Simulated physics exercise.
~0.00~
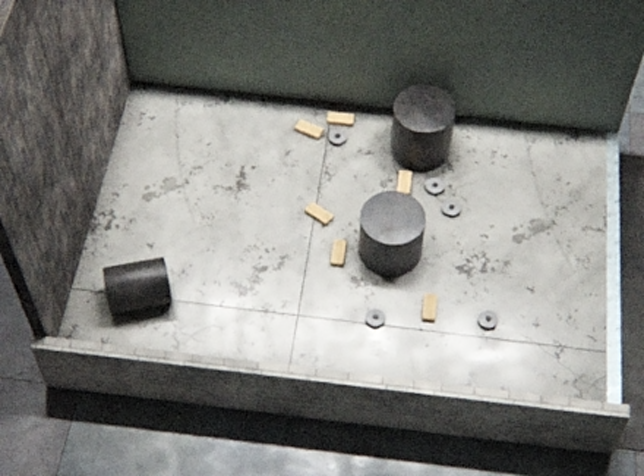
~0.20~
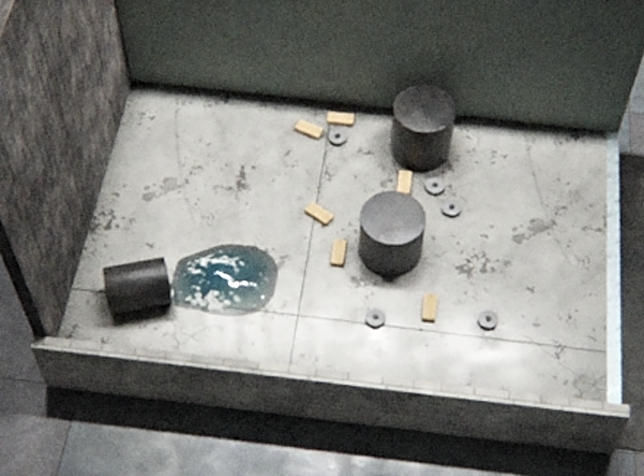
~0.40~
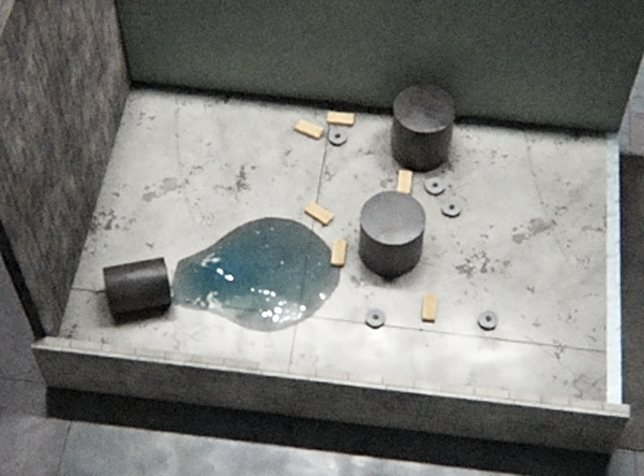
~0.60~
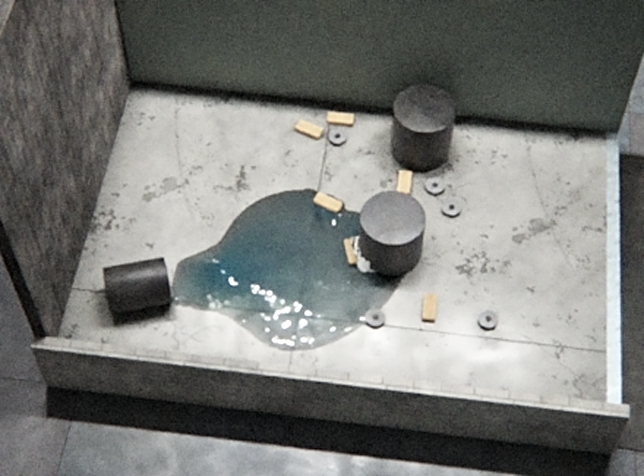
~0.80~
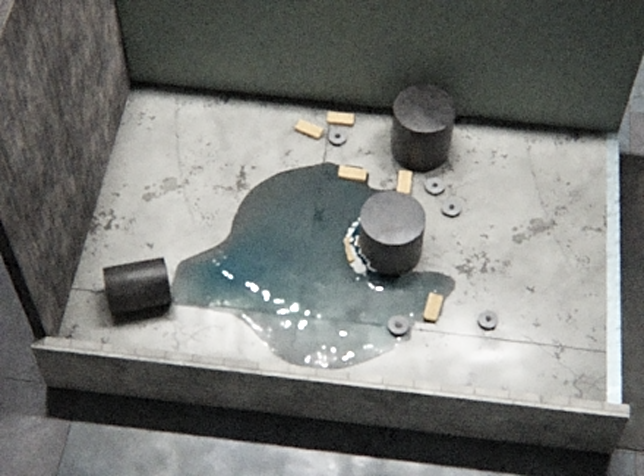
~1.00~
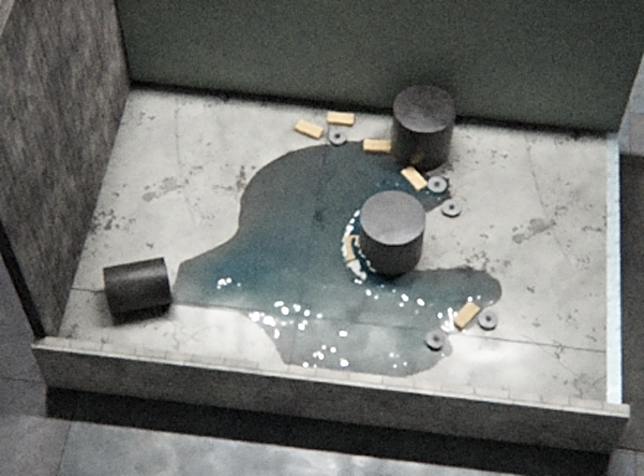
In a walled room with a pale, stained floor, a dark drum lies on its side at left, and small blocks and round lids sit around two upright cylinders. Blue-green water spreads rightward from the drum and wraps around the nearer cylinder, shifting several blocks and lids while others stay put.
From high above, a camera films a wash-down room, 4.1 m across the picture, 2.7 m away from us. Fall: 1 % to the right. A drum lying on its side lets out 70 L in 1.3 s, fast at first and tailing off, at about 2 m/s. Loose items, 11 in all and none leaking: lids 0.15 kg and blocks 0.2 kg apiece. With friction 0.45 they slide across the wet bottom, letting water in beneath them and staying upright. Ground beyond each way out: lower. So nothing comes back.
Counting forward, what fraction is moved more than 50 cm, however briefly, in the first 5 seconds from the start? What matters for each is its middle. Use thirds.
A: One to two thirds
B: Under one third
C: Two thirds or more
Option C: Two thirds or more.
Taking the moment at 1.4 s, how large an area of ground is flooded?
Somewhere around 4.0 m2, roughly.
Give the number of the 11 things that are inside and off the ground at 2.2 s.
The number is 4.
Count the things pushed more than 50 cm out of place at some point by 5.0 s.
My count is 9.
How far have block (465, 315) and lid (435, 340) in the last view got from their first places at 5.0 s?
Log: Item 1 gone out; item 2 gone out.
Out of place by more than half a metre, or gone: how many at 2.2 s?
At that time I count 6.
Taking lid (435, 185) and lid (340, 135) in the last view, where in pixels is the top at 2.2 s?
I'd say close to (565, 138) and close to (356, 113).
After 1.4 s 5 of 11 are over 50 cm from their spots; 3 afloat.
After 2.2 s 6 of 11 are over 50 cm from their spots; 4 afloat.
After 3.5 s 8 of 11 are over 50 cm from their spots; 4 afloat.
After 5.0 s 9 of 11 are over 50 cm from their spots, and 9 have been at some point; 0 afloat.
